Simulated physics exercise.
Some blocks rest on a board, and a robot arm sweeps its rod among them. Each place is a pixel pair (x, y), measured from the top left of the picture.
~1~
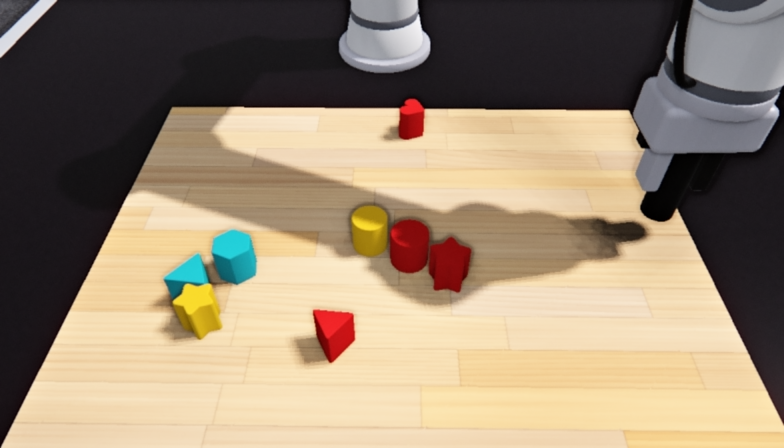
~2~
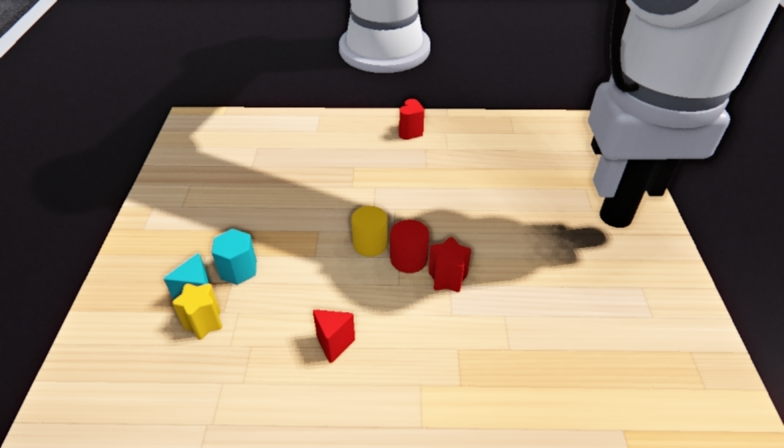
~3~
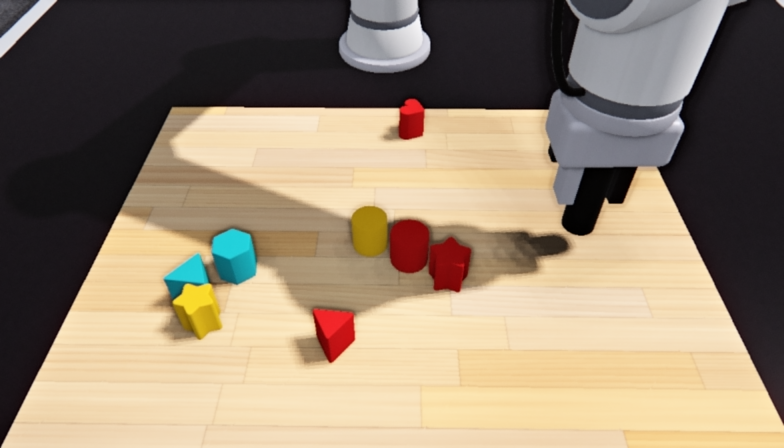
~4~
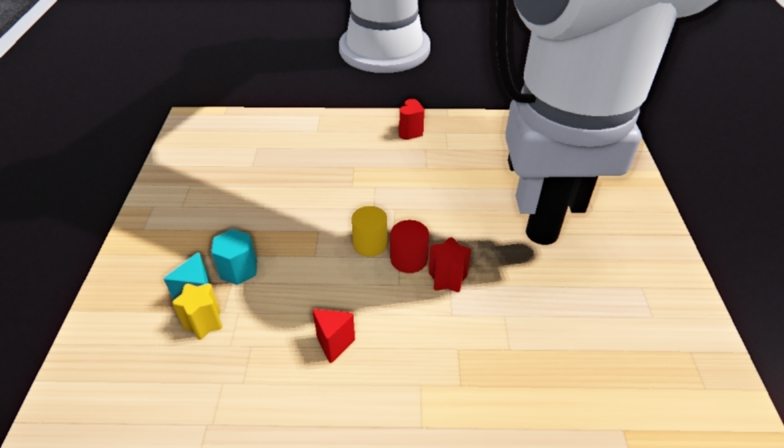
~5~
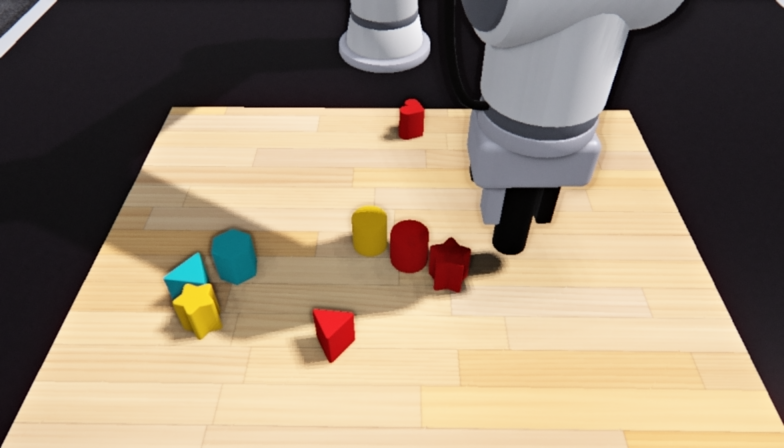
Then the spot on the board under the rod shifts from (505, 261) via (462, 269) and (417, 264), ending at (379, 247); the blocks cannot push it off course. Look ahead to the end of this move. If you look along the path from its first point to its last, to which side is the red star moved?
My prediction: Leftwards.
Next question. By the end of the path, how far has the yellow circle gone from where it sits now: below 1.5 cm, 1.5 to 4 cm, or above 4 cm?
The shift is above 4 cm.
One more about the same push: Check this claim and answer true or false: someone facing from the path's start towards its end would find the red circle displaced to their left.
That claim is false.
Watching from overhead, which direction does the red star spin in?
Seen from above, its turn is counter-clockwise.
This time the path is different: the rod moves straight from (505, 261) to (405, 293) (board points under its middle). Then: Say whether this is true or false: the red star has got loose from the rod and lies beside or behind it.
My answer: False.
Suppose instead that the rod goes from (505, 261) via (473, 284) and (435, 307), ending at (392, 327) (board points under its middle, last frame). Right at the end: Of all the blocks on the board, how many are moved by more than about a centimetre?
My prediction: One block.
What follows on the original path. One third of the way, rod at (464, 252); red star at (432, 255).
Two thirds of the way, rod at (417, 247); yellow circle at (354, 211); red circle at (385, 226); red star at (407, 261), turned 25° anticlockwise.
At the end, rod at (378, 229); yellow circle at (317, 197); red circle at (345, 212); red star at (406, 260), turned 30° anticlockwise.
